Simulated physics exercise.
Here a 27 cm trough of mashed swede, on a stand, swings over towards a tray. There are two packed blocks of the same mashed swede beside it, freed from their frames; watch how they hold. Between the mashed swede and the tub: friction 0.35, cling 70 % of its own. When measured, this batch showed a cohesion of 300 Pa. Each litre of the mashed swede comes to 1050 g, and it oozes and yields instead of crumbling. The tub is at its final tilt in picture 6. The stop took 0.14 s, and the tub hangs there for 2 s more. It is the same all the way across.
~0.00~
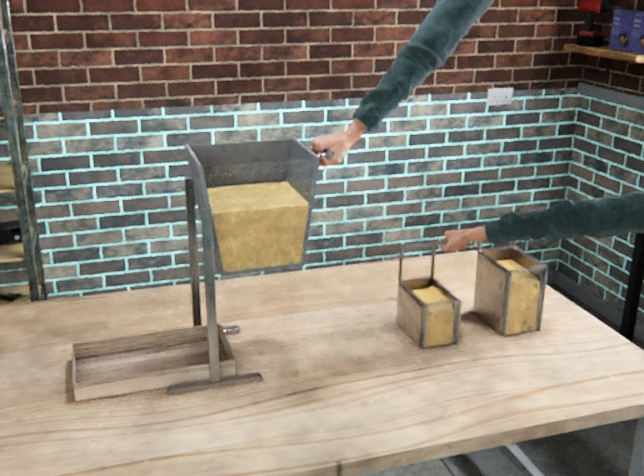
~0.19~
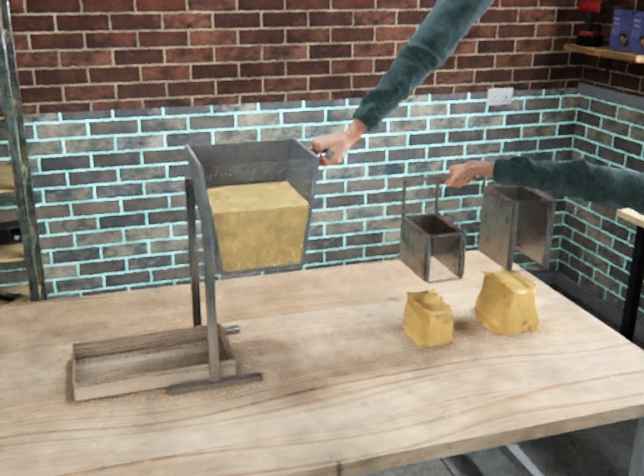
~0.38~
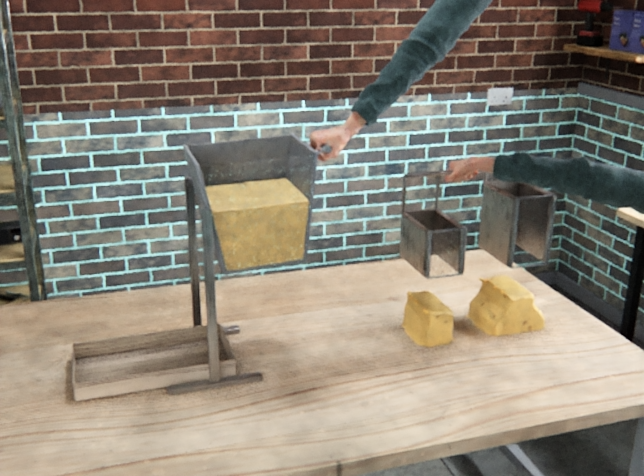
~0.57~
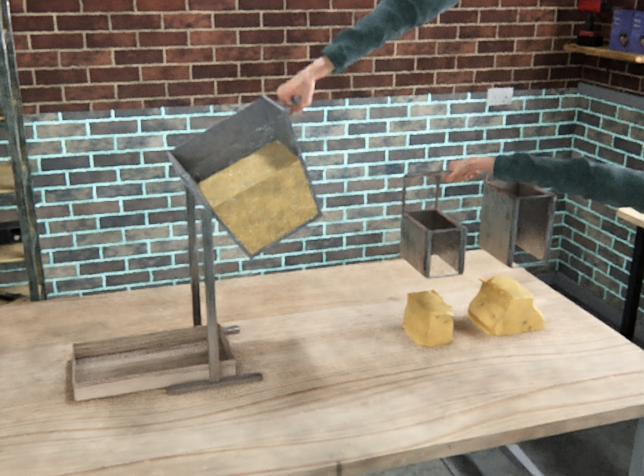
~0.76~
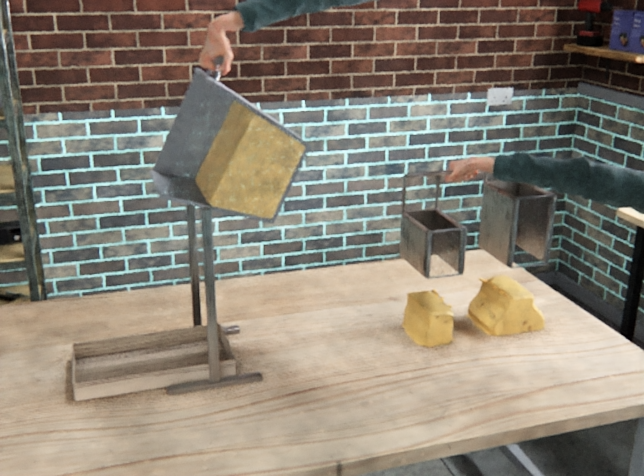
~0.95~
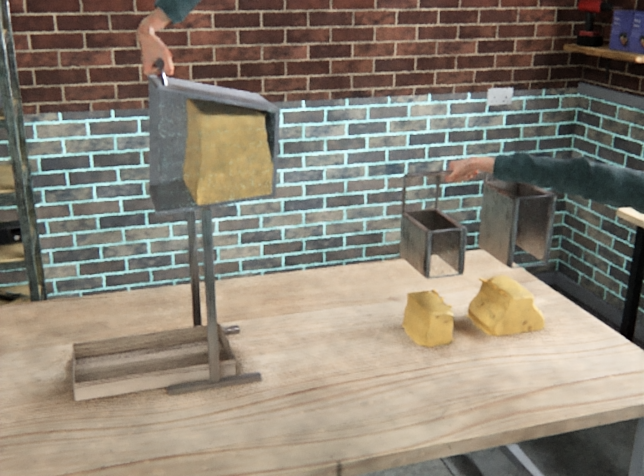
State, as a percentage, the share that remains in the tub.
66 %.
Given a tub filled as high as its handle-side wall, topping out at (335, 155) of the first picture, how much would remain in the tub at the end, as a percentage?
50 %, roughly.
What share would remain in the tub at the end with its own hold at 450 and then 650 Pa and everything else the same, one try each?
Respectively 100 % and 100 %.
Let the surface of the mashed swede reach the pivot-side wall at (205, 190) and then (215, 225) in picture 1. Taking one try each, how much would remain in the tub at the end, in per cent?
Close to 45 percent the first time and close to 95 percent the second.
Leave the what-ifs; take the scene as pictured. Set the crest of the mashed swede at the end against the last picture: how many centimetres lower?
The top ends up some 12 cm below its level in the last picture.
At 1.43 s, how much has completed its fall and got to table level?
At that moment, near 0 % is down.
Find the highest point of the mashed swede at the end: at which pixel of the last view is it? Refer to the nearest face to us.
Around (247, 161).
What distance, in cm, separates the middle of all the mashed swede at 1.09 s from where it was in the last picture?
Measured shift, roughly 5 cm.
After 1.09 s, the tub is at 86 degrees and holds 100 %.
After 1.26 s, the tub is at 86 degrees and holds 82 %.
After 1.43 s, the tub is at 86 degrees and holds 68 %.
After 1.60 s, the tub is at 86 degrees and holds 66 %.
After 2.95 s, the tub is at 86 degrees and holds 66 %.
